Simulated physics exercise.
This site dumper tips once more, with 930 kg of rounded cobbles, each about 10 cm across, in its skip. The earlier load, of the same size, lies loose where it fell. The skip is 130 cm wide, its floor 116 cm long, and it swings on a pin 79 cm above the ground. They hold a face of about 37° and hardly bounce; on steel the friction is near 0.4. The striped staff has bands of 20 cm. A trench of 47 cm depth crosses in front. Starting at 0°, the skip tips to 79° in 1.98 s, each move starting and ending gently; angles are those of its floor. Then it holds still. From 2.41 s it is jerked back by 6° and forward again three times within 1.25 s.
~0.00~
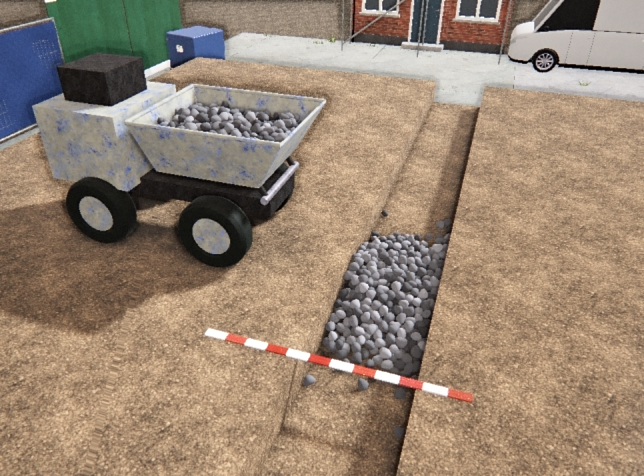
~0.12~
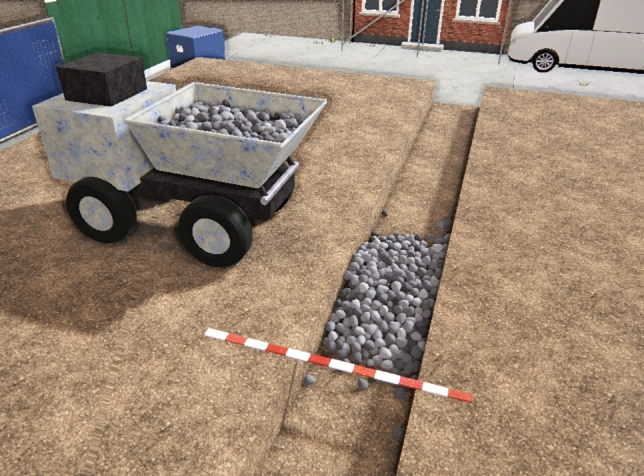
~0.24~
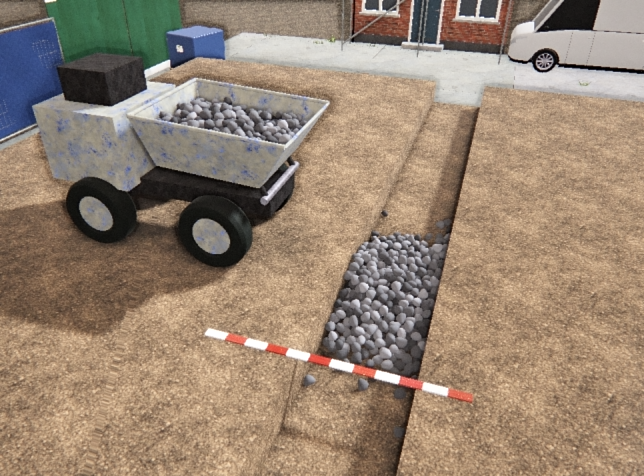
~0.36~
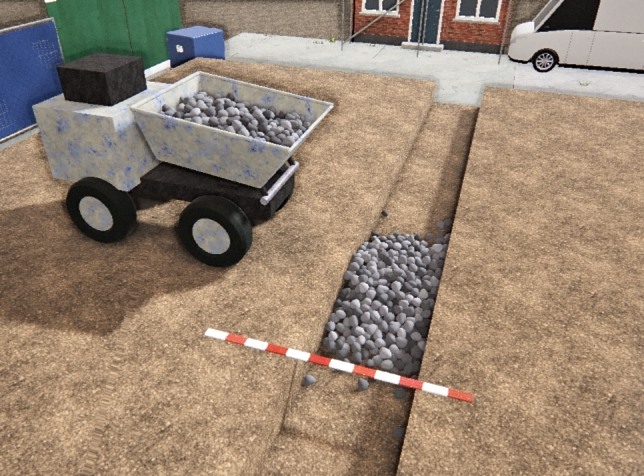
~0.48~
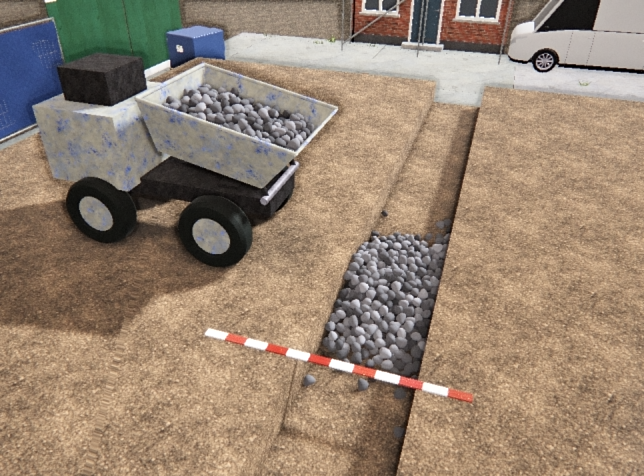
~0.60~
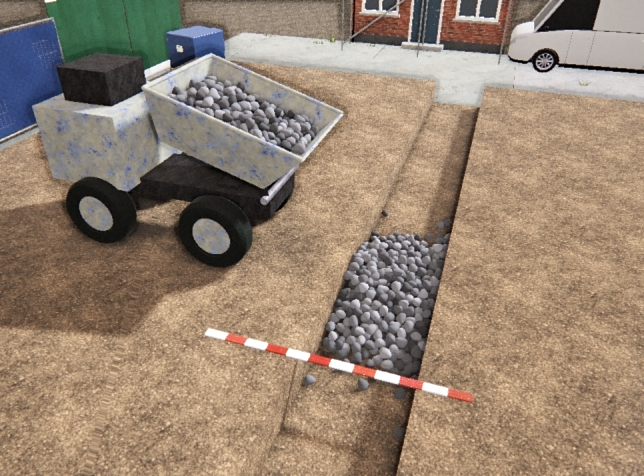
The speckled skip of a dumper, loaded with rounded grey stones, tilted slowly and then faster toward the right, its back end rising, while the stones already in the trench beside it lay still.
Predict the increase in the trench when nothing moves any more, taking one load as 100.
Roughly 96 per cent of a load more.
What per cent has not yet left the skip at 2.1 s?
Roughly 55 per cent is still inside.
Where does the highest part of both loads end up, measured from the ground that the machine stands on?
Some 24 cm above that level.
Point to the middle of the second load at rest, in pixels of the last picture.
Near (400, 274).
After 1.5 s the floor is at 66°; in per cent of one load, 100 in the skip, 100 in the trench; the foremost stones are at (434, 295).
After 2.1 s the floor is at 79°; in per cent of one load, 54 in the skip, 146 in the trench; the foremost stones are at (434, 295).
After 4.1 s the floor is at 79°; in per cent of one load, 0 in the skip, 1 short of the trench, 197 in the trench, 3 past the trench; the foremost stones are at (525, 276).
After 7.1 s the floor is at 79°; in per cent of one load, 0 in the skip, 1 short of the trench, 196 in the trench, 3 past the trench; the foremost stones are at (525, 276). Net gain in the trench, 96.
